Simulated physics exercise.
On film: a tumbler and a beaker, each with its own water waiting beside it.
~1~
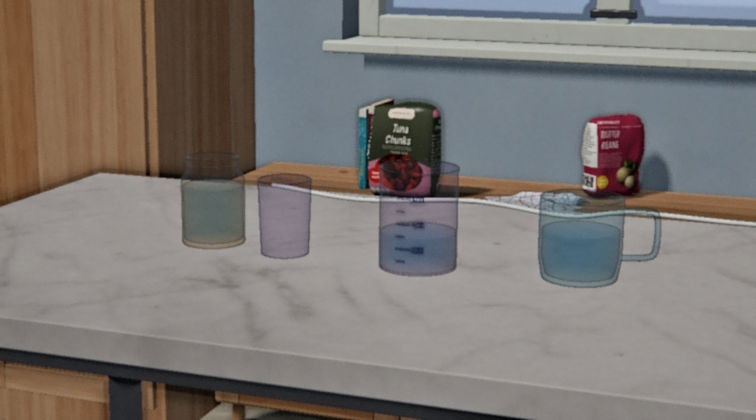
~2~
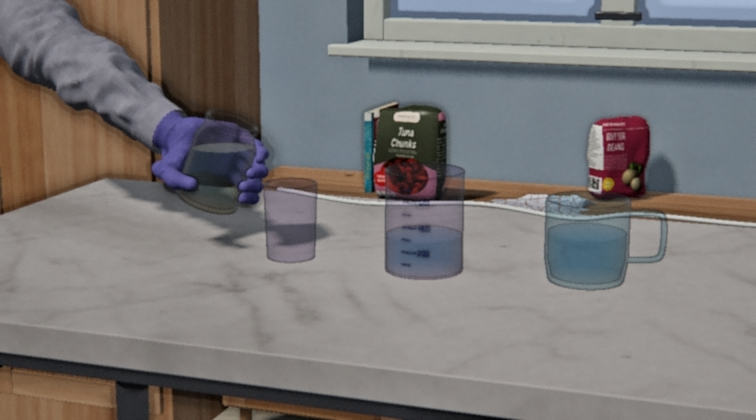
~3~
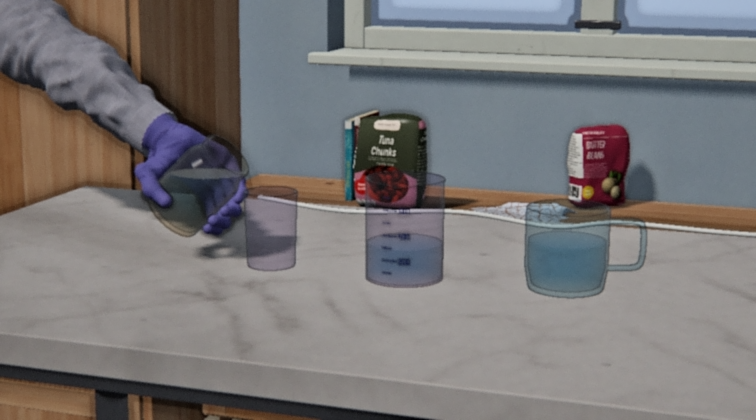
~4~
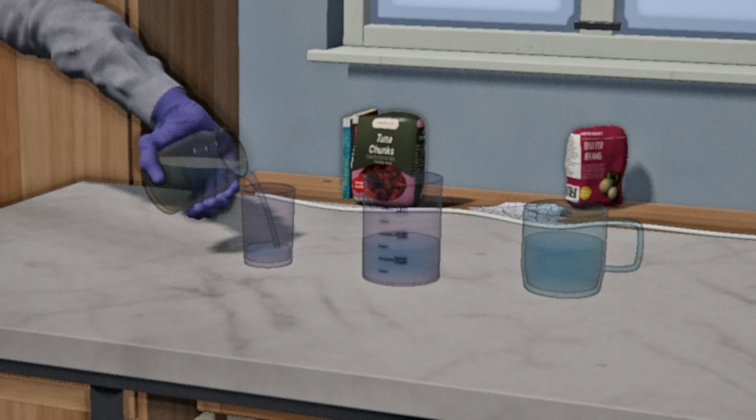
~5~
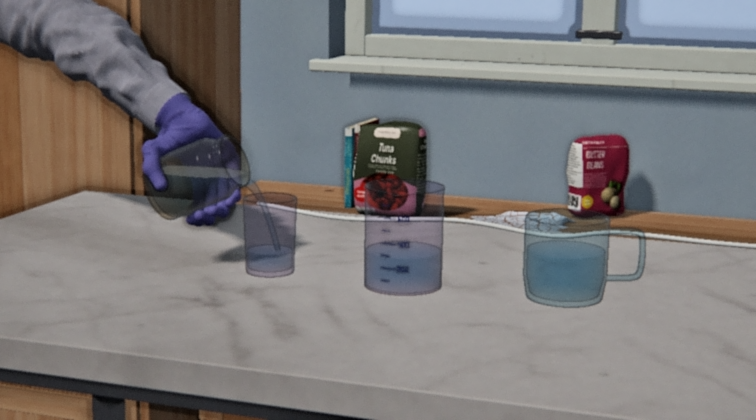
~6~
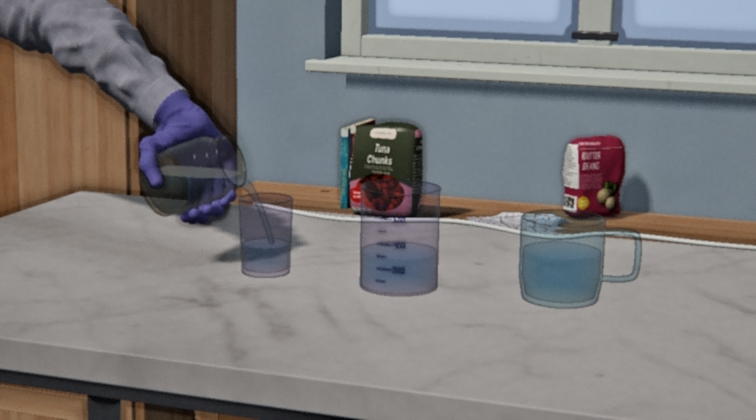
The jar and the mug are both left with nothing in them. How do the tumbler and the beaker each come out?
The tumbler spills some, the beaker keeps all of it.
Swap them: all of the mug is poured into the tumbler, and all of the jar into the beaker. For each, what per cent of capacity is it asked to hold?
That works out close to 130 per cent of capacity first, then close to 70 per cent.
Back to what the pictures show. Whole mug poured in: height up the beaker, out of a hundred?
75 %.
Soon after, the tumbler is about three quarters full.
Later, the tumbler is full to the brim and has run over.
In the end, the tumbler is full to the brim and has run over; the beaker is about three quarters full.
